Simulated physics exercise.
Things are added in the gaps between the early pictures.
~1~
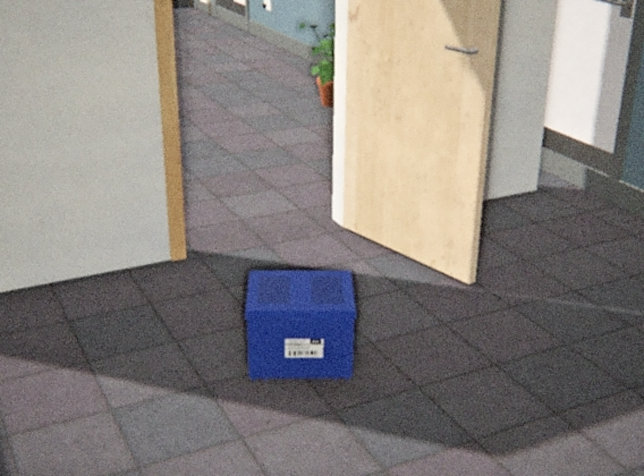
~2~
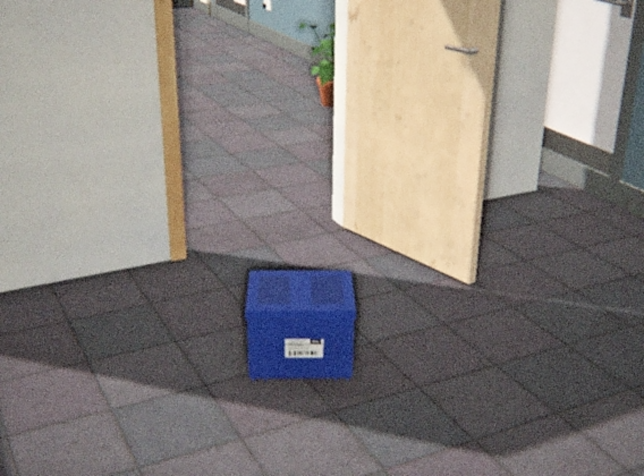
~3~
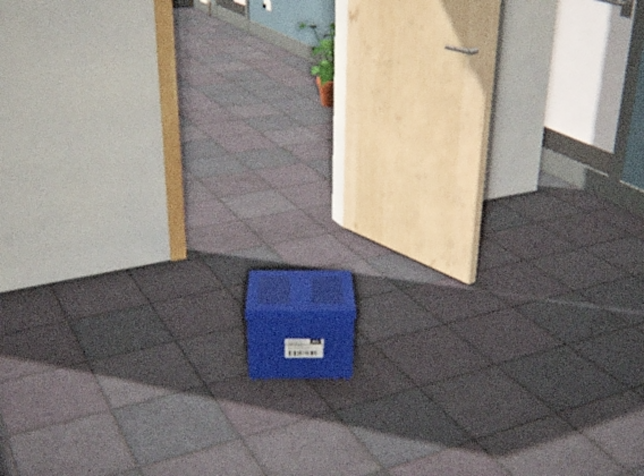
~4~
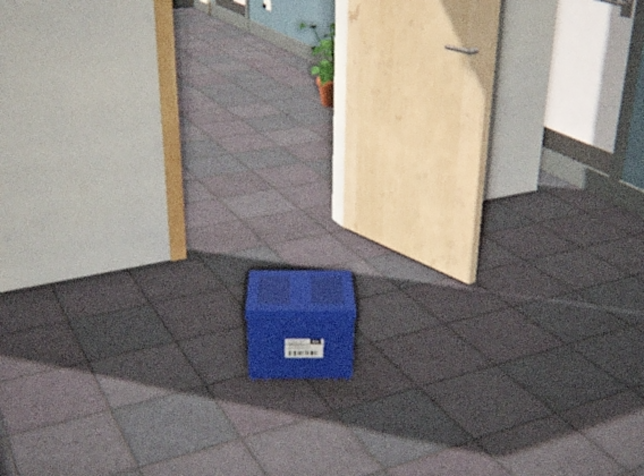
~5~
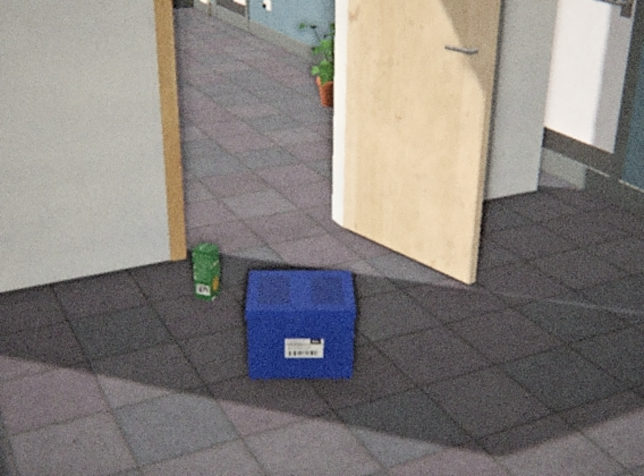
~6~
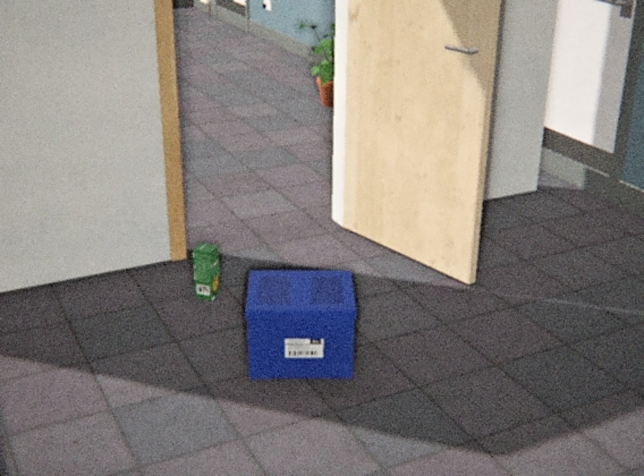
At the start, a blue tote with a white label sits on the tiled floor in front of a wide-open wooden door, and nothing moves. Later, a small green carton appears on the floor to the left of the tote, while the tote and door stay still.
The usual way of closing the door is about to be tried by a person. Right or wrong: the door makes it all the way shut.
Right.
Then, 0.60 s past the last view, door at 86°.
Then, 1.00 s past the last view, door at 55°.
Then, 1.20 s past the last view, door at 36°.
Then, 1.50 s past the last view, door at 6°.
Finally, door at 0°; both still in place. Final places as the last picture's camera would see them, green carton near (207, 272).
